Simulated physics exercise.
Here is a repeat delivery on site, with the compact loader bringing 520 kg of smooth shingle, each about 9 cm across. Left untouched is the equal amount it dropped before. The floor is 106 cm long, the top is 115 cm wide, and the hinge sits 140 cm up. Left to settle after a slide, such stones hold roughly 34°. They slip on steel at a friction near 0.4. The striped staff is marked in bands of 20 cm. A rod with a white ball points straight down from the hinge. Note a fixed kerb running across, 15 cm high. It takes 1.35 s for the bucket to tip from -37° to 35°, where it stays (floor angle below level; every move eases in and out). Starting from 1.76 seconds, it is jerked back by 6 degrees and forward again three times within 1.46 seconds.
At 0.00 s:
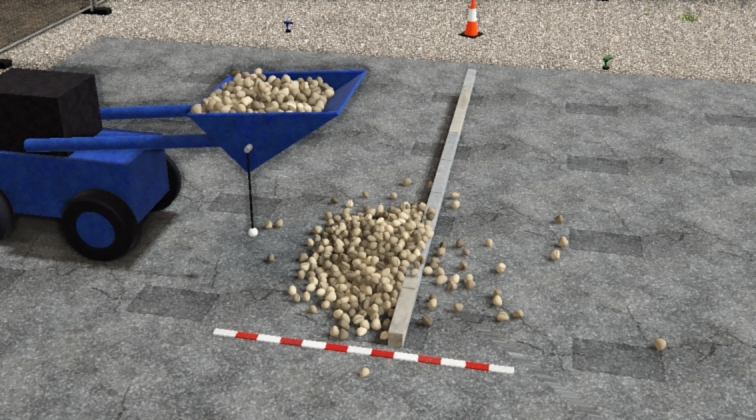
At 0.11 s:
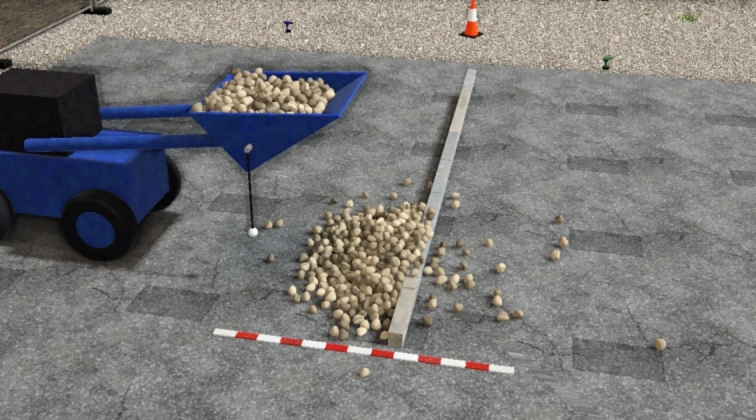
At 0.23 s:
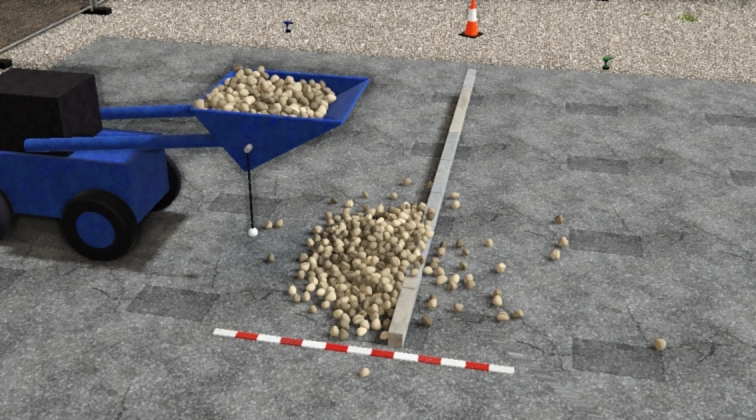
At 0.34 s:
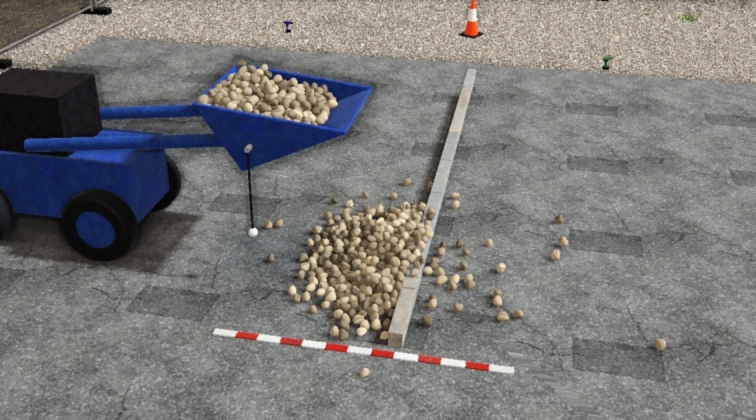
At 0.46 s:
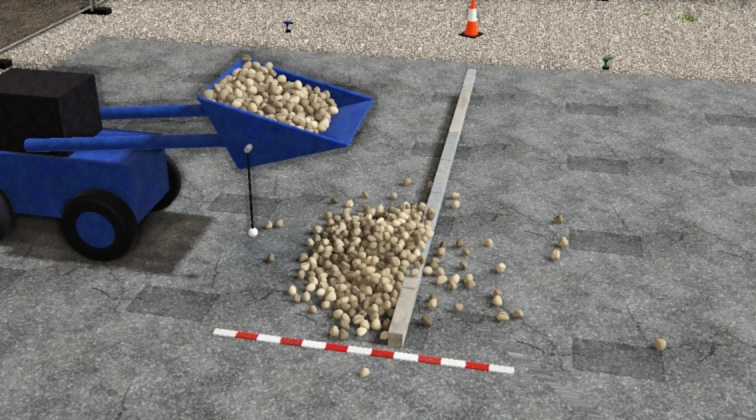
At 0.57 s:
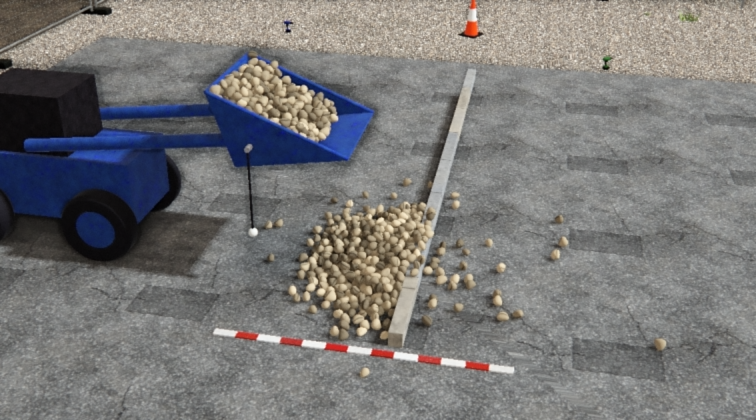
The clip opens on a blue loader at left, its raised bucket full of pale rounded stones beside a similar heap lying against a long kerb. The bucket tilts steadily forward, its front edge lowering and its back rising, while the stones shift slightly inside and the heap below stays still.
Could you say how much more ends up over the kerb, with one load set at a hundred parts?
I'd put it at 30 parts in every hundred.
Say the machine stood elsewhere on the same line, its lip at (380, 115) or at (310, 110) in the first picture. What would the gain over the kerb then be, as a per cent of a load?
About 75 and 5 per cent.
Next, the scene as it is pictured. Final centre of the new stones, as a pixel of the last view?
In the last view, about pixel (388, 247).
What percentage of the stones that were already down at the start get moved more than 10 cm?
About 20 per cent.
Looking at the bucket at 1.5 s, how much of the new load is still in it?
It holds some 60 percent.
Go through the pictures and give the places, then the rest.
The first picture shows lip at (338, 114), floor tilted -37°, highest stones at (278, 86). The earlier load is highest near (387, 244), 27 cm above ground level, 94 % on this side of the kerb, 6 % over the kerb.
In the second picture, the bucket is at -36°, its lip at (339, 116); the top of the load is at (267, 85); the stones move at 0.1 m/s on average.
The third picture shows lip at (342, 123), floor tilted -32°, highest stones at (255, 82); the stones move at 0.2 m/s on average.
In the fourth picture, the bucket is at -25°, its lip at (345, 133); the top of the load is at (245, 75); the stones move at 0.3 m/s on average.
In the fifth picture, the bucket is at -18°, its lip at (347, 145); the top of the load is at (247, 72); the stones move at 0.3 m/s on average.
In the sixth picture, the bucket is at -9°, its lip at (348, 159); the top of the load is at (251, 68); the stones move at 0.4 m/s on average.
After 1.0 s the floor is at 24°; in per cent of one load, 100 in the bucket, 94 on this side of the kerb, 6 over the kerb; the foremost stones are at (544, 279).
After 1.5 s the floor is at 35°; in per cent of one load, 60 in the bucket, 134 on this side of the kerb, 6 over the kerb; the foremost stones are at (544, 279).
After 3.7 s the floor is at 35°; in per cent of one load, 0 in the bucket, 164 on this side of the kerb, 36 over the kerb; the foremost stones are at (574, 281).
After 6.5 s the floor is at 35°; in per cent of one load, 0 in the bucket, 164 on this side of the kerb, 36 over the kerb; the foremost stones are at (574, 281). Net gain over the kerb, 30.
